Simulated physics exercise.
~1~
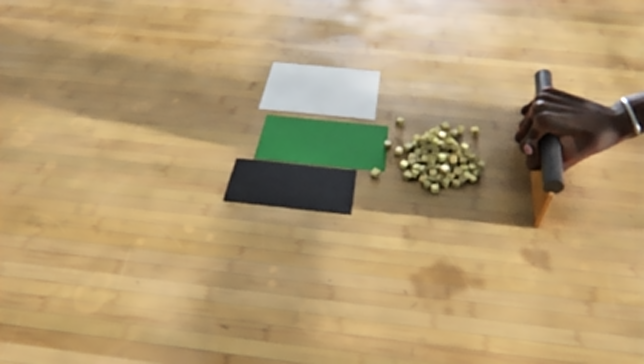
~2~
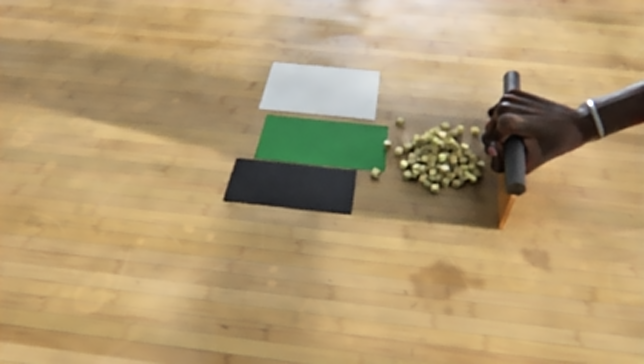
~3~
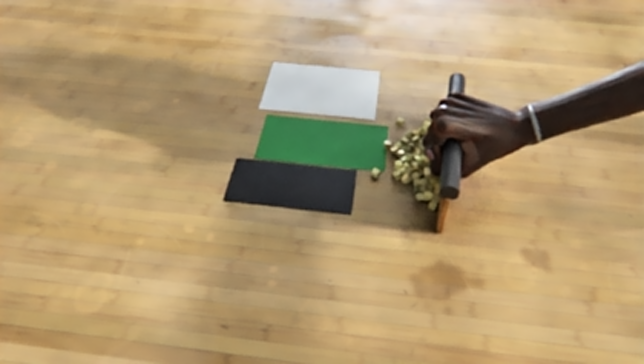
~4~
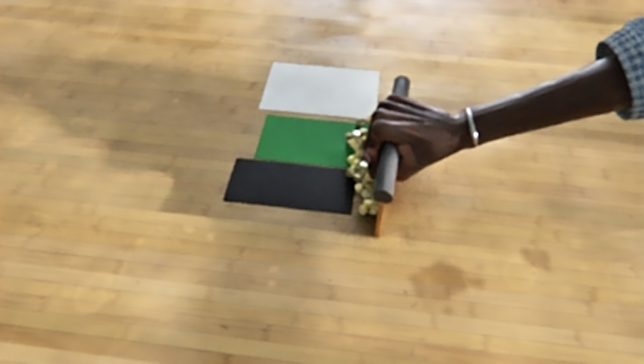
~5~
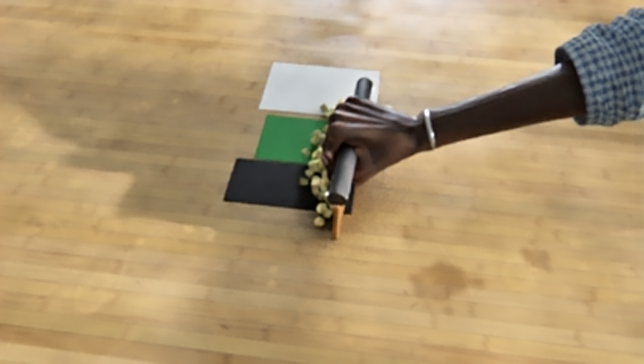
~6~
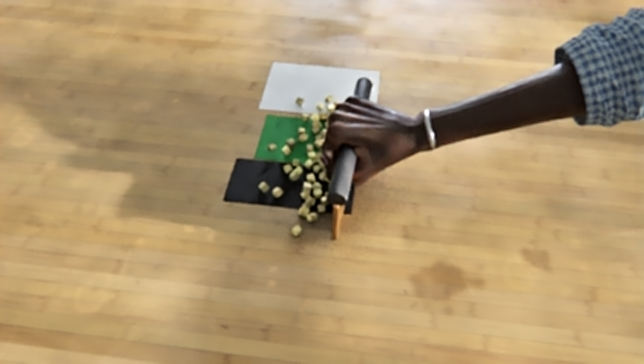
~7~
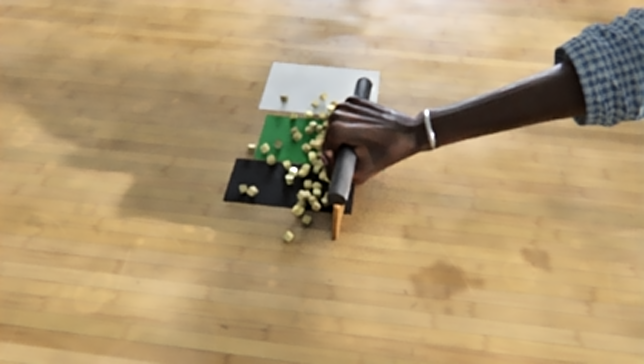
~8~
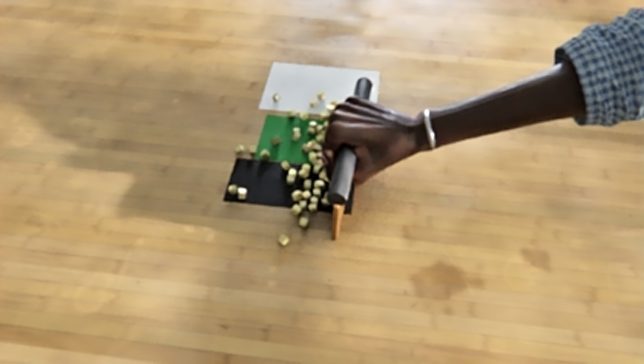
In this clip, a hand pushes a dark-handled scraper left across a wooden surface, sweeping a pile of small potato cubes onto coloured sheets. The scraper stops and the pieces spread farther left, ending mostly on the green and black sheets, with a few on the white and bare wood.
